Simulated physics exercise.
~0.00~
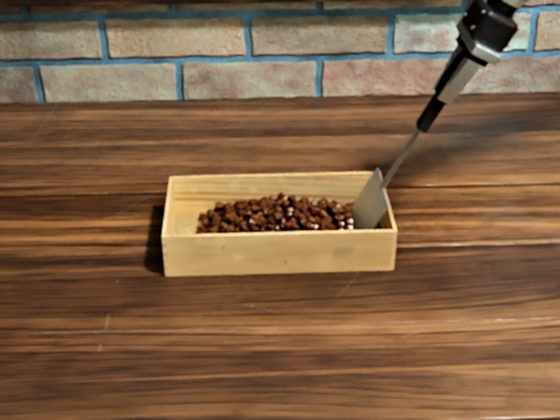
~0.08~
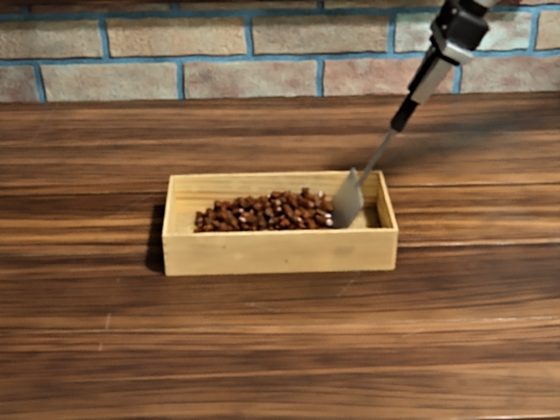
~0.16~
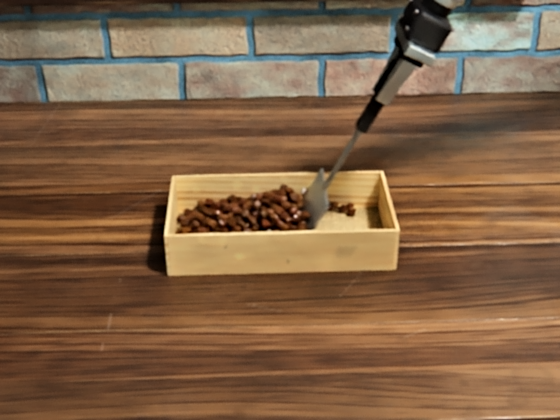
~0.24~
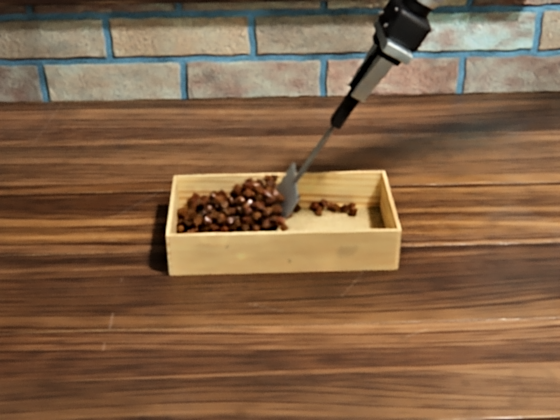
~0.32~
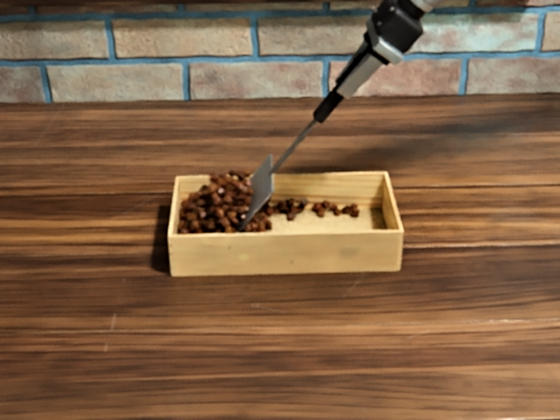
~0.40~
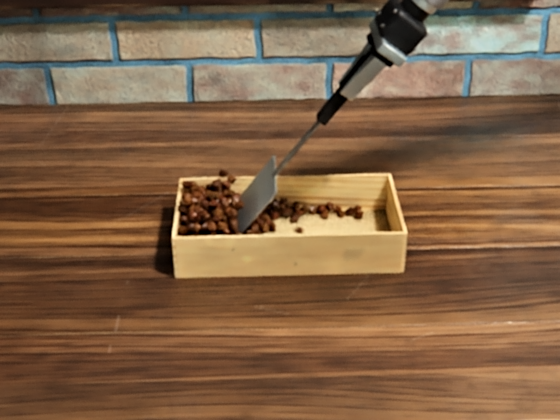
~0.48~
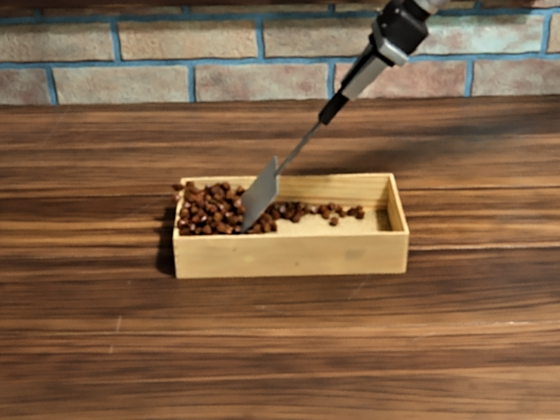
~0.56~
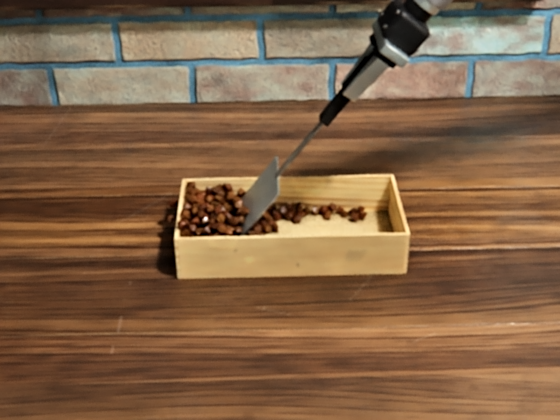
The clip opens on a shallow, pale rectangular tray of small brown pellets on a dark wooden surface, with a brick wall behind. A machine holds a spatula inside the tray's right end. The blade sweeps left, pushing the pellets together and leaving a thin trail behind it. As it passes the middle, the pellets bunch into a steeper heap, and the blade tilts slightly. The spatula then stops left of centre, while a few pellets rise to the rim at the left end. Finally the heap settles lower against that end, with the blade still resting beside it.
